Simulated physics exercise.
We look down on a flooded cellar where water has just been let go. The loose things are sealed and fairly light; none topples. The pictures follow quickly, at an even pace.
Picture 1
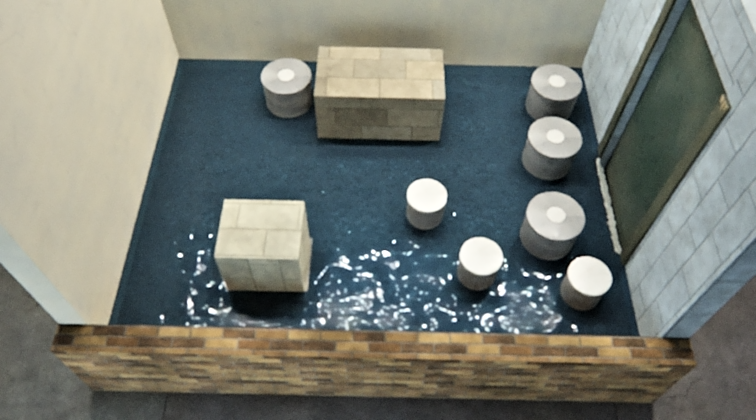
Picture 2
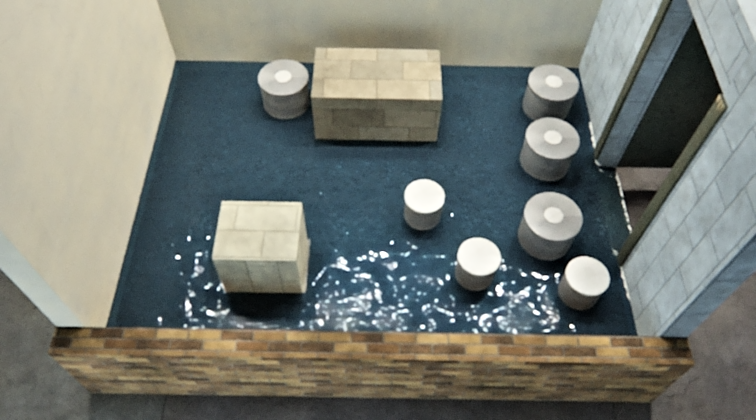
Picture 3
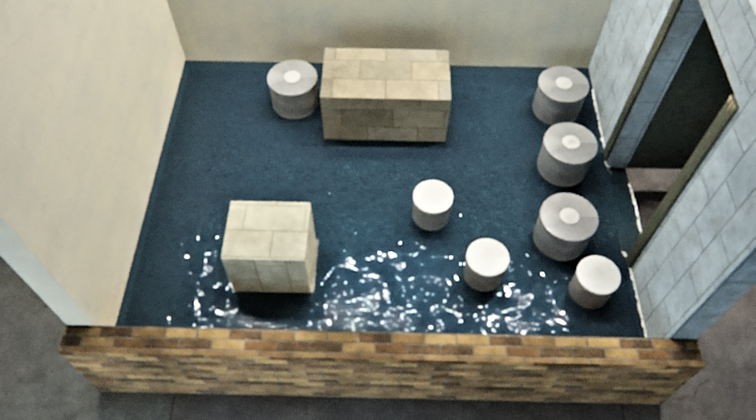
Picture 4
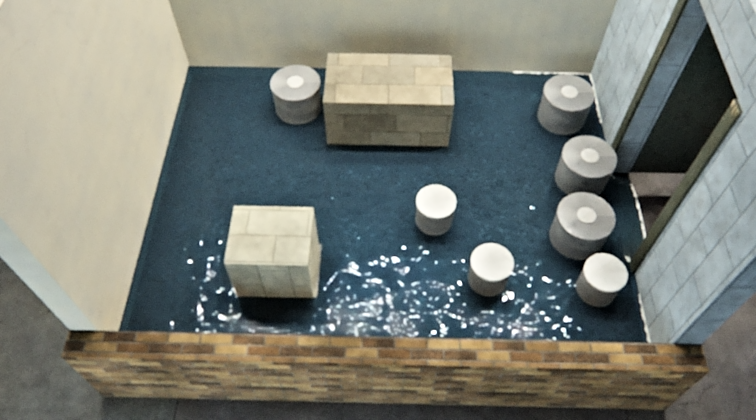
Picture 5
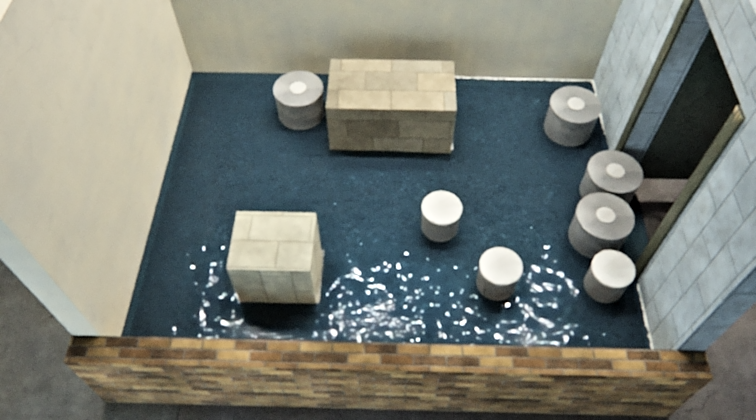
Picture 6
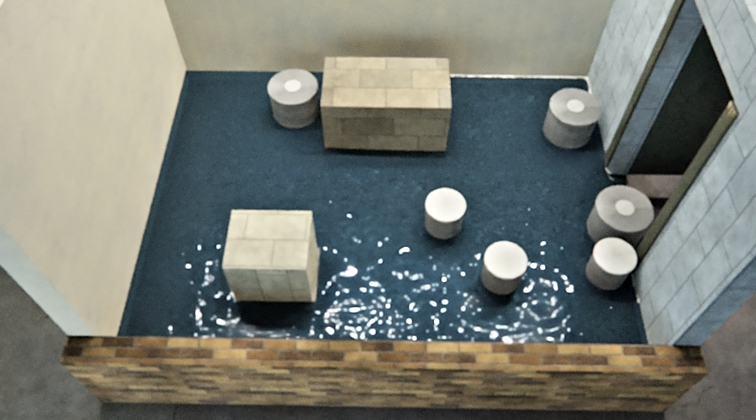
Grey and white round tubs drift right across dark water after the side door slides open.
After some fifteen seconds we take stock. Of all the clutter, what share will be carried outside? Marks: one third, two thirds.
It is two thirds or above.
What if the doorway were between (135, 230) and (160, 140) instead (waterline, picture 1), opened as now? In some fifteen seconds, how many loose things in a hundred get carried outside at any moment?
Near 30 in a hundred.
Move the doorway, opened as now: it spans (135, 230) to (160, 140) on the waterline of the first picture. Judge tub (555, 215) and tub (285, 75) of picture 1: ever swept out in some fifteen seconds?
As listed: No, carried outside.
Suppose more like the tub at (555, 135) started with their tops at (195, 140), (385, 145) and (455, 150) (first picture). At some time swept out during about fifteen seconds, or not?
As listed: Kept in, carried outside, through.
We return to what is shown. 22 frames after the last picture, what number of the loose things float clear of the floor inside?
The number is 1.
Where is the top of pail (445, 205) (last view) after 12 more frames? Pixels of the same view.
Roughly at (585, 198).
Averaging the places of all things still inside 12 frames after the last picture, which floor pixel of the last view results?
Roughly at (428, 170).
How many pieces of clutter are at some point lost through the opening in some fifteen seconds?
That makes 6.
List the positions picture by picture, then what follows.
The first frame shows a tub at (556, 216), afloat; a pail at (590, 276), afloat; 0 of 7 have shifted.
The second frame shows a tub at (553, 216) floats; a pail at (588, 276) floats; 0 of 7 have shifted.
The third frame shows a tub at (569, 216), afloat, close to its start; a pail at (599, 274) floats, close to its start; 2 of 7 have shifted.
The fourth frame shows a tub at (586, 216), afloat, close to its start; a pail at (606, 272), afloat, close to its start; 4 of 7 have shifted.
The fifth frame shows a tub at (606, 216), afloat, a stride from its start; a pail at (614, 268), afloat, close to its start; 5 of 7 have shifted.
The sixth frame shows a tub at (625, 208) floats, a stride from its start; a pail at (615, 256) floats, a stride from its start; 6 of 7 have shifted.
A moment on, 2 of 7 are out; 5 afloat.
Next, 5 of 7 are out; 2 afloat.
Later, 6 of 7 are out; 1 afloat.
In the end, 6 of 7 are out; 1 afloat.
